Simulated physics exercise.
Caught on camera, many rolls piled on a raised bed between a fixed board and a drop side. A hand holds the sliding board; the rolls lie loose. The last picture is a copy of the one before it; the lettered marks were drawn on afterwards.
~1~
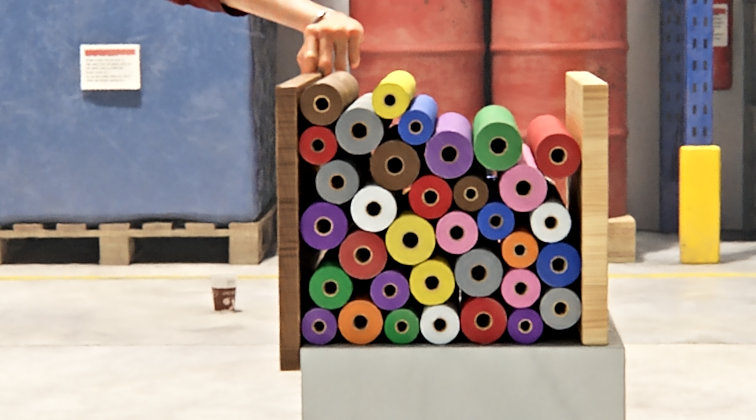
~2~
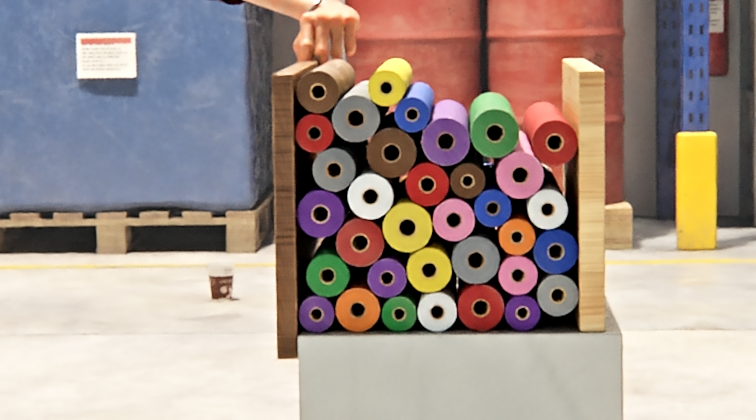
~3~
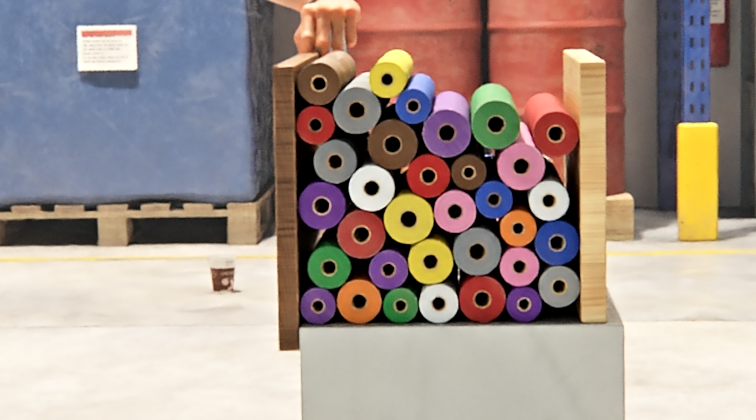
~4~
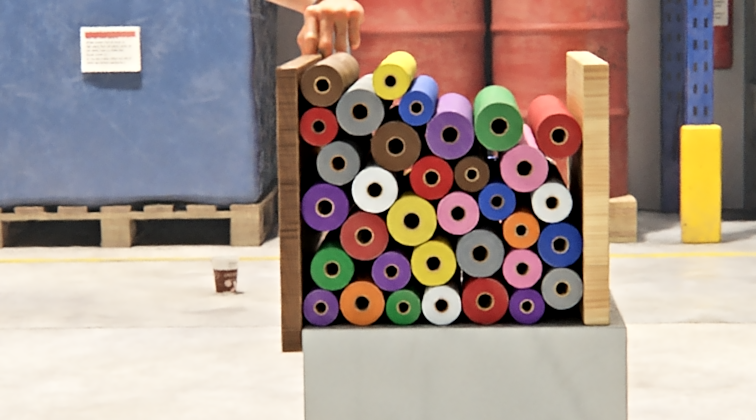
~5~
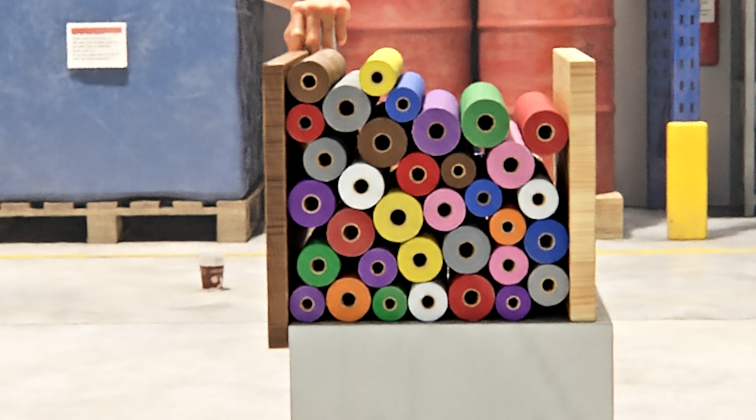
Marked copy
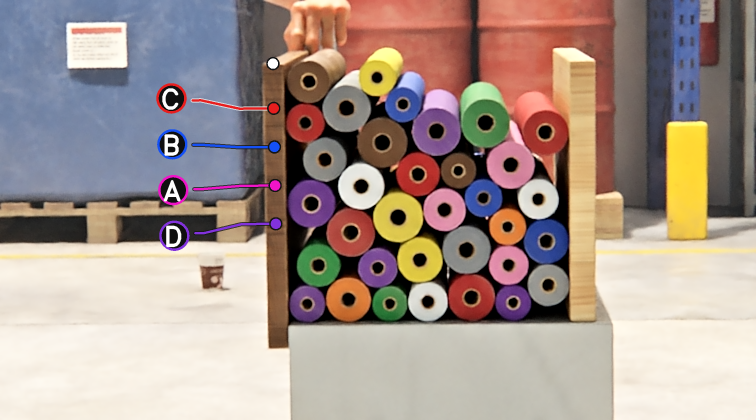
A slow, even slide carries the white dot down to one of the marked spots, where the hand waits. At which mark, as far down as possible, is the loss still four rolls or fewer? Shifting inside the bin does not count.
D is the limit.
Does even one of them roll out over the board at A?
Yes.
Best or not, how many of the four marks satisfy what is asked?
The number is four.
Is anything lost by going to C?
No.
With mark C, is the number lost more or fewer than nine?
At C, fewer than nine.
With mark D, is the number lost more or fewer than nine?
At D, fewer than nine.
On the copy, A at (275, 185); B at (275, 147); C at (274, 109); D at (276, 224); the white dot at (273, 64).
On D. First, top of the board (285, 137).
Then, top of the board (287, 220).
Finally, top of the board (287, 223), two out over the board.
By contrast, A two out over the board; B none out over the board; C none out over the board.
